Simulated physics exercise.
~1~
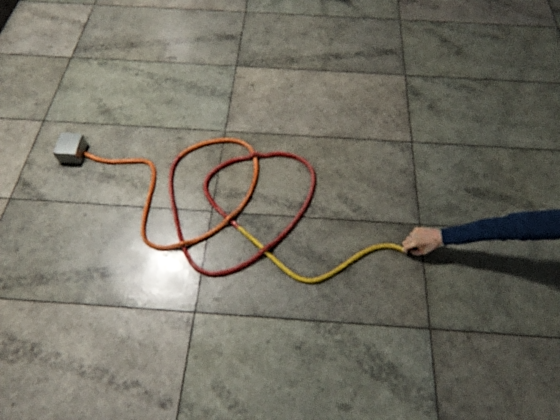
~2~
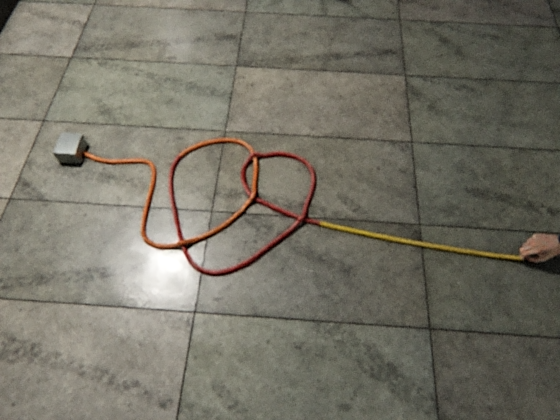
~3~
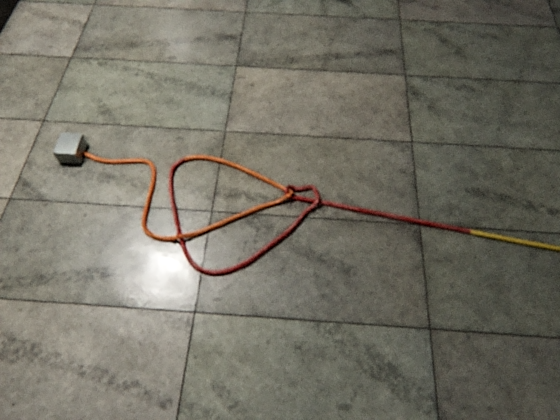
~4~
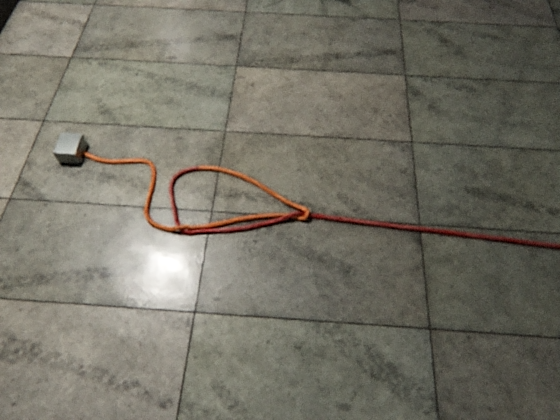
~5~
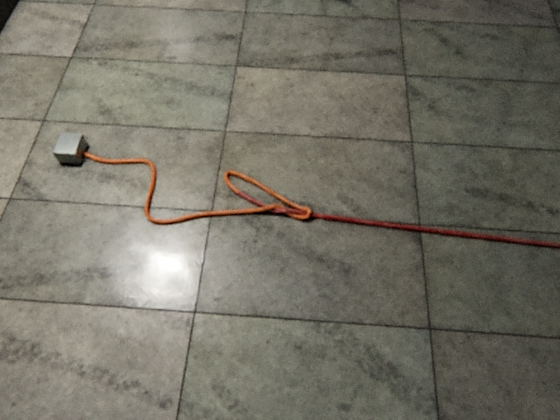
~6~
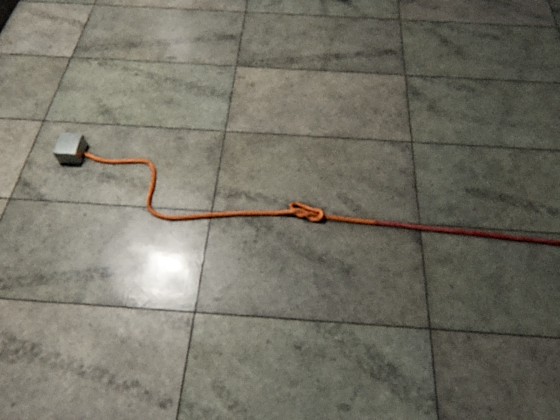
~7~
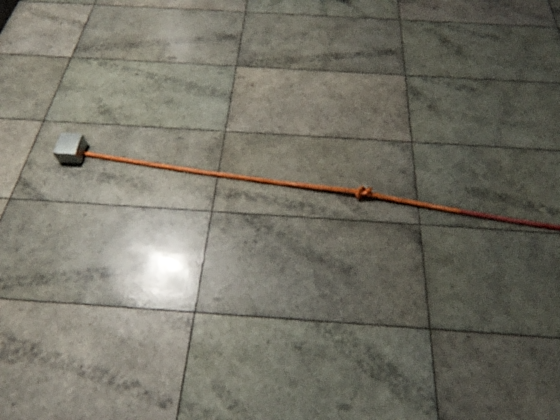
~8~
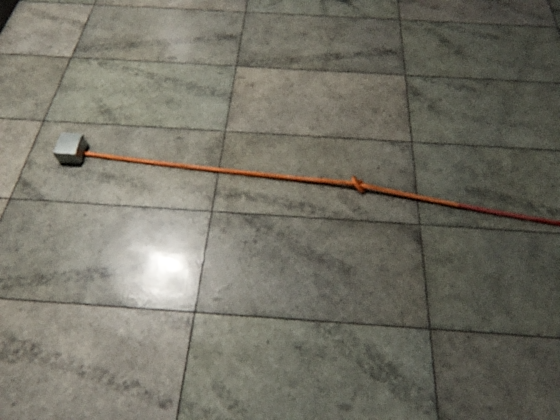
We see a rope coloured orange, red and yellow looped on a tiled floor, its left end fixed to a small grey block, as a hand pulls the yellow end right and out of view; the loops shrink and tighten into a small knot in the taut rope.
